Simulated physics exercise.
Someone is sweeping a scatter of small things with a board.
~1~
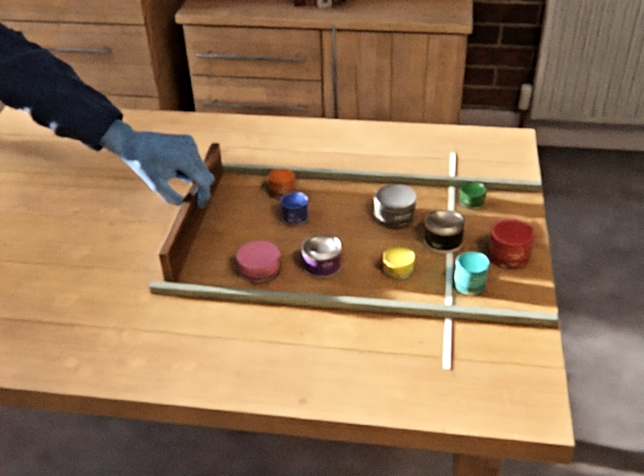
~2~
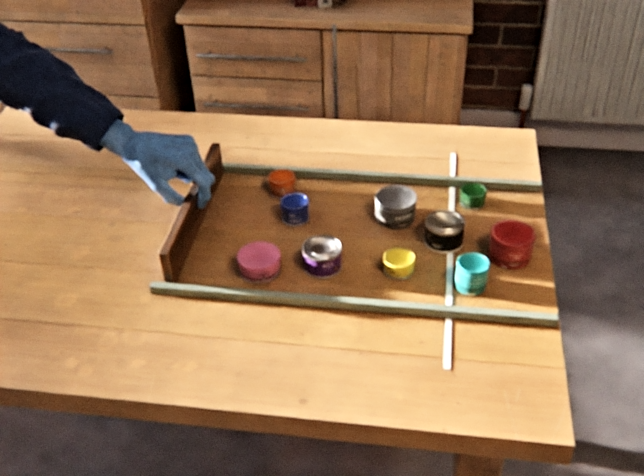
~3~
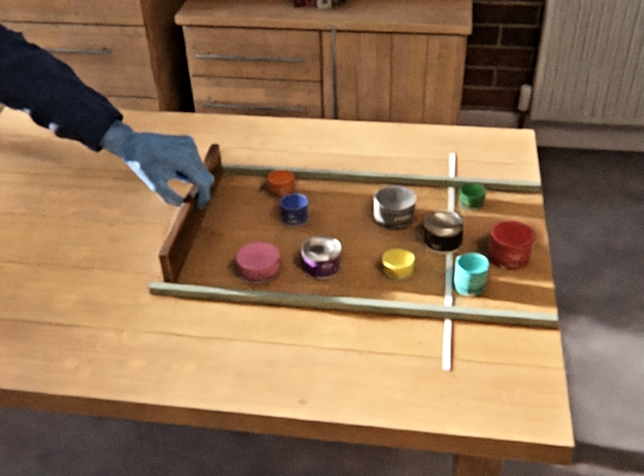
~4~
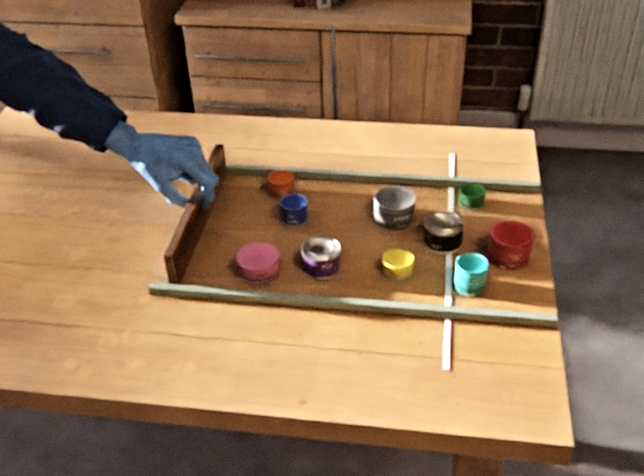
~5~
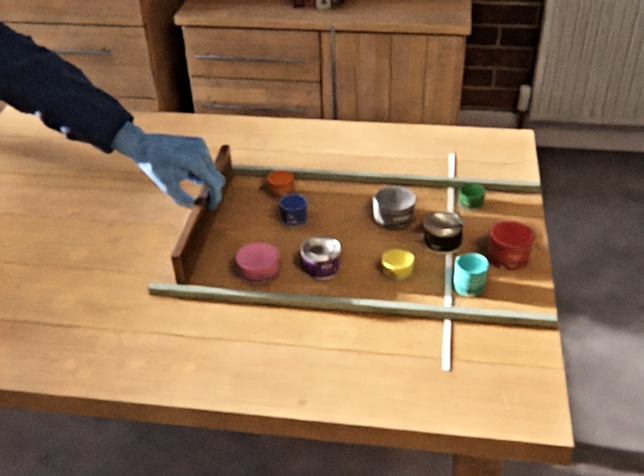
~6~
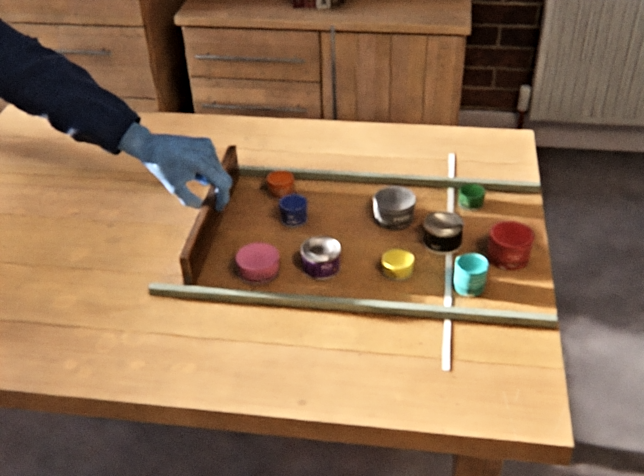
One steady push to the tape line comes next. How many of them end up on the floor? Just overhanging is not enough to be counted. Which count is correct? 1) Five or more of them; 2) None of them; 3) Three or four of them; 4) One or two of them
Option 2: None of them.
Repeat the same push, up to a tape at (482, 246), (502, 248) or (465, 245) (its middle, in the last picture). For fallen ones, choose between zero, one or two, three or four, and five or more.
Lab note - tapes per position, in order: Either one or two; either three or four; none at all.
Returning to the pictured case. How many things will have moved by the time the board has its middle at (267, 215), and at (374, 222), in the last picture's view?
Counts: 2 and 6.
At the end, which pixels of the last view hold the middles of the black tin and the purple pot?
First object about (496, 238); second object about (469, 254).
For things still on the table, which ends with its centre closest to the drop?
Red tub.
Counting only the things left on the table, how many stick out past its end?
I make it 1.
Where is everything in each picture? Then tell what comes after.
In the first picture, red tub (511, 244); green pot (473, 196); turquoise tub (472, 274); board (194, 209); tape (450, 243).
In the second picture, green pot (473, 196); pink tin (259, 262).
In the third picture, turquoise tub (471, 275); blue pot (294, 210).
In the fourth picture, red tub (510, 245); black tin (443, 232).
In the fifth picture, green pot (472, 197); grey tub (394, 208).
In the sixth picture, red tub (510, 245); green pot (472, 197); turquoise tub (471, 275); board (213, 212); tape (449, 244).
Early on, none off yet; red tub at rest near (510, 245); green pot at rest near (472, 197); turquoise tub at rest near (471, 275).
A while later, none off yet; red tub at rest near (510, 245); green pot at rest near (472, 197); turquoise tub moving near (476, 277).
Finally, the number that fall off is zero.
